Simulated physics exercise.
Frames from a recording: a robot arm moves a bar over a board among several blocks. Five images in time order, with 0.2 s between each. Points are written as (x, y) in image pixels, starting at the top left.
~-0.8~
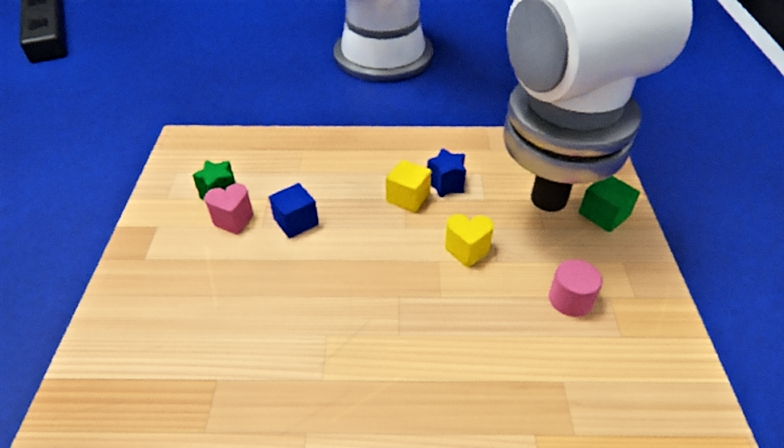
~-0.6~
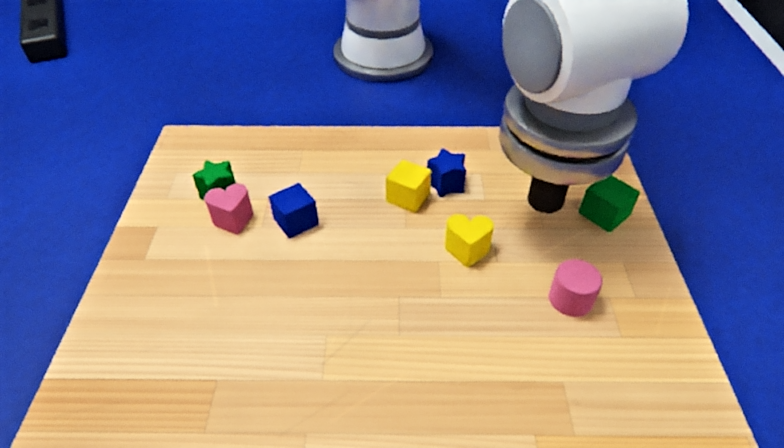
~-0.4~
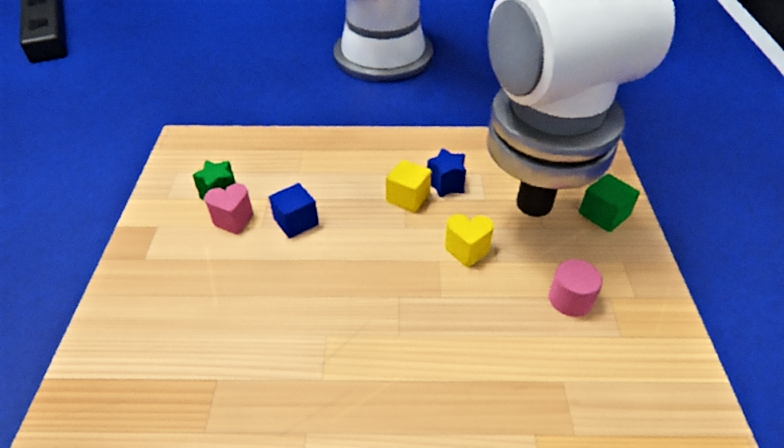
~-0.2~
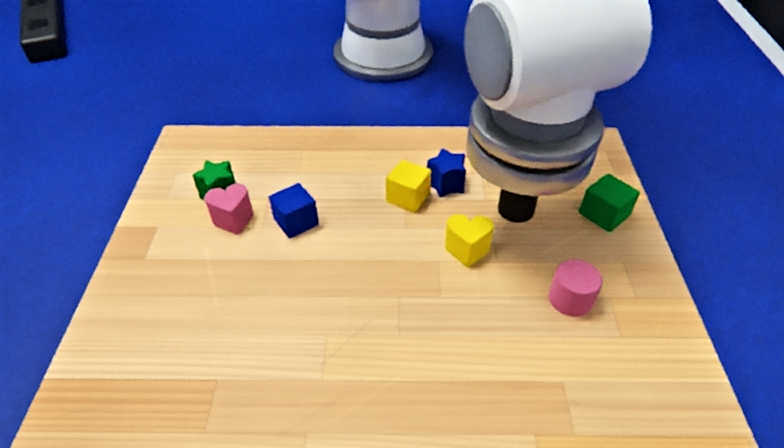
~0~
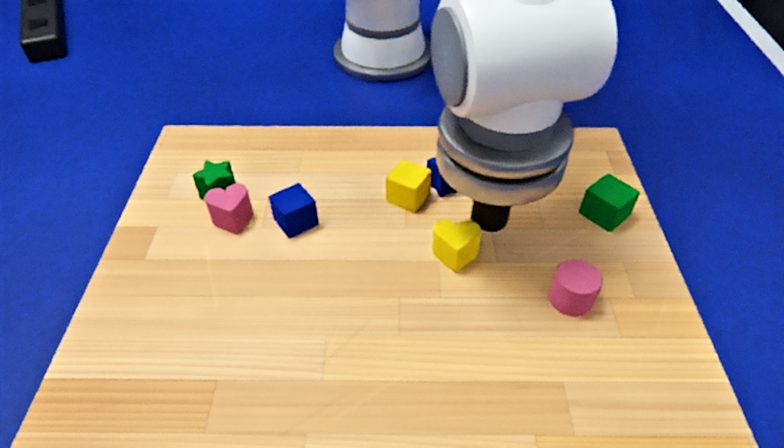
A white and grey robot arm with a short black bar at its lower end moves left over a light wooden board on a blue surface, seen from above by a still camera. Green, pink, blue and yellow blocks sit scattered across the board. The bar starts beside the green block at right, slides slowly, then faster, and nudges the yellow heart slightly left.
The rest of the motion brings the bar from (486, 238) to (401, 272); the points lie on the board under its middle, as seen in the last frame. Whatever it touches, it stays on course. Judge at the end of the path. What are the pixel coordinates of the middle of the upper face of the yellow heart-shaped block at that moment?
Final place: (366, 271).
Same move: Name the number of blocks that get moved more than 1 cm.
Blocks moved: One.
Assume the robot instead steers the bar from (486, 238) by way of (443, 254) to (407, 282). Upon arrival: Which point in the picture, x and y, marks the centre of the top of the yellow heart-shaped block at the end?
Close to (367, 274).
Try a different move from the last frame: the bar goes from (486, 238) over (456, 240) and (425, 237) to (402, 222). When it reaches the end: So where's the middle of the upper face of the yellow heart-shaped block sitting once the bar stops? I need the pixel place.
Pixel (418, 245).
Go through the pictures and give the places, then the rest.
The first picture shows bar's lower end at (548, 201); yellow four-sided block at (409, 173); yellow heart-shaped block at (470, 226).
The second picture shows bar at (545, 202); blocks still.
The third picture shows bar at (534, 206); blocks still.
The fourth picture shows bar at (516, 212); blocks still.
The fifth picture shows bar at (489, 220); yellow four-sided block at (409, 173); yellow heart-shaped block at (458, 231).
The first path, step by step. One third of the way, bar at (459, 232); yellow heart-shaped block at (427, 244).
Two thirds of the way, bar at (431, 243); yellow heart-shaped block at (397, 257).
At the end, bar at (401, 254); yellow four-sided block still; yellow heart-shaped block at (366, 271).
